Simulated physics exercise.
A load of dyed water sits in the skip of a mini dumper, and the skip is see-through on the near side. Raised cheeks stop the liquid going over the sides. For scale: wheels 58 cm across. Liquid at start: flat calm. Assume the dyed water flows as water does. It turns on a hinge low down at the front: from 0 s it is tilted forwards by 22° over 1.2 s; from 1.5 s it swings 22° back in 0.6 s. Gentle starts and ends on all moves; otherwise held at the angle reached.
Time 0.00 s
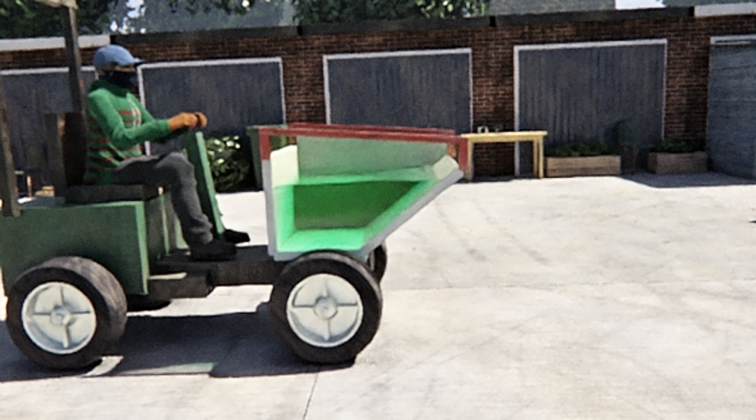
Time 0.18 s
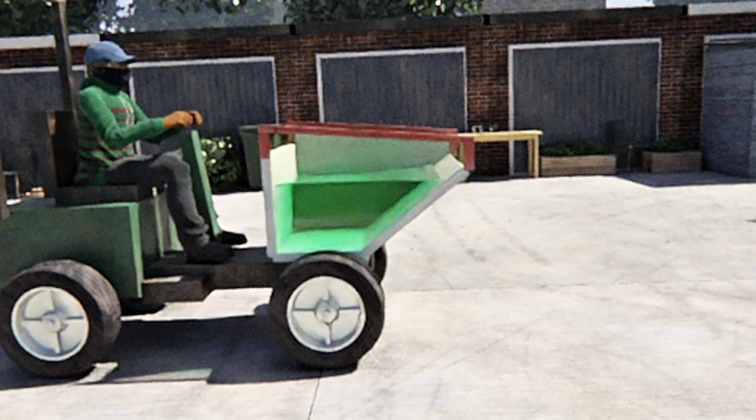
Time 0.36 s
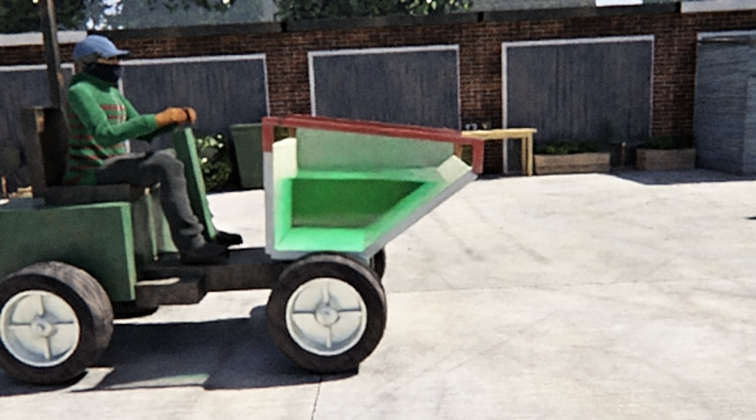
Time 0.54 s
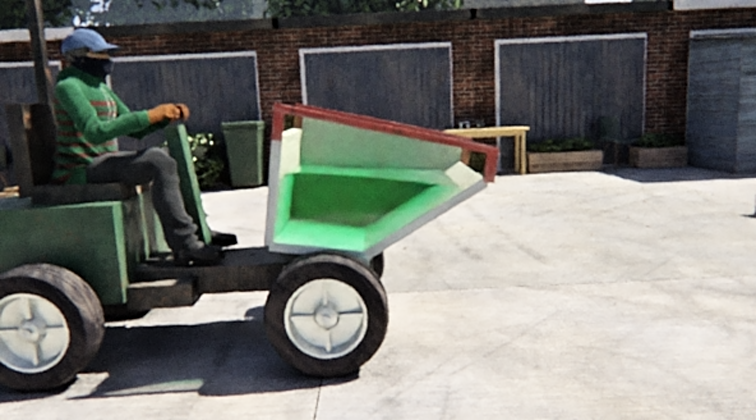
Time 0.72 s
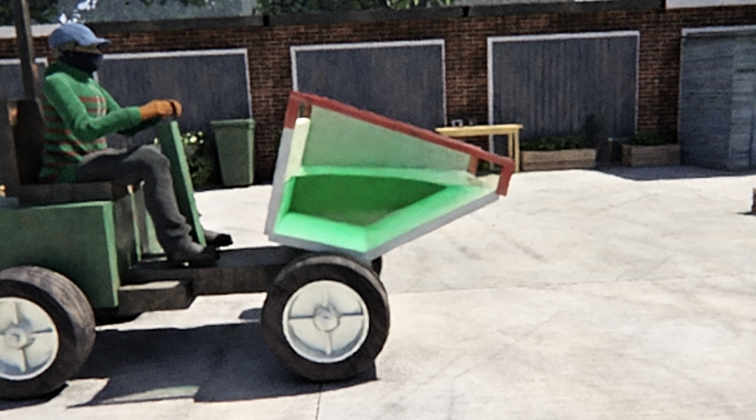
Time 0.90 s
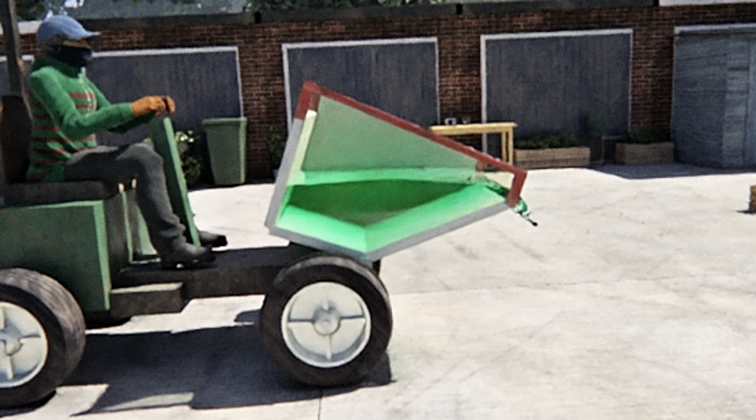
The clip shows a masked driver in a blue cap seated on a green mini dumper as its skip, holding green liquid behind a see-through side, tilts forwards to the right until a little liquid trickles over the lip.
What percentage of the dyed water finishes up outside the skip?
About 47 per cent.
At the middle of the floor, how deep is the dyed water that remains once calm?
It settles at around 24 cm at the middle.
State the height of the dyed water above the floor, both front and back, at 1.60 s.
Close to 24 cm at the front end and 8 cm at the back end.
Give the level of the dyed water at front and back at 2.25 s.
Height at the front is 18 cm; height at the back is 32 cm.
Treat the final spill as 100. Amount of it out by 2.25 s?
About 90 per cent.
By 1.60 s the skip is at 21° forwards, the surface stands 8 cm at the back and 23 cm at the front; 34 per cent has gone, over the front.
By 2.25 s the surface stands 33 cm at the back and 19 cm at the front; 42 per cent has gone, over the front.
By 2.90 s the surface stands 20 cm at the back and 20 cm at the front; 44 per cent has gone, over the front.
By 4.99 s 47 per cent has gone, over the front, 85 of 181 litres.
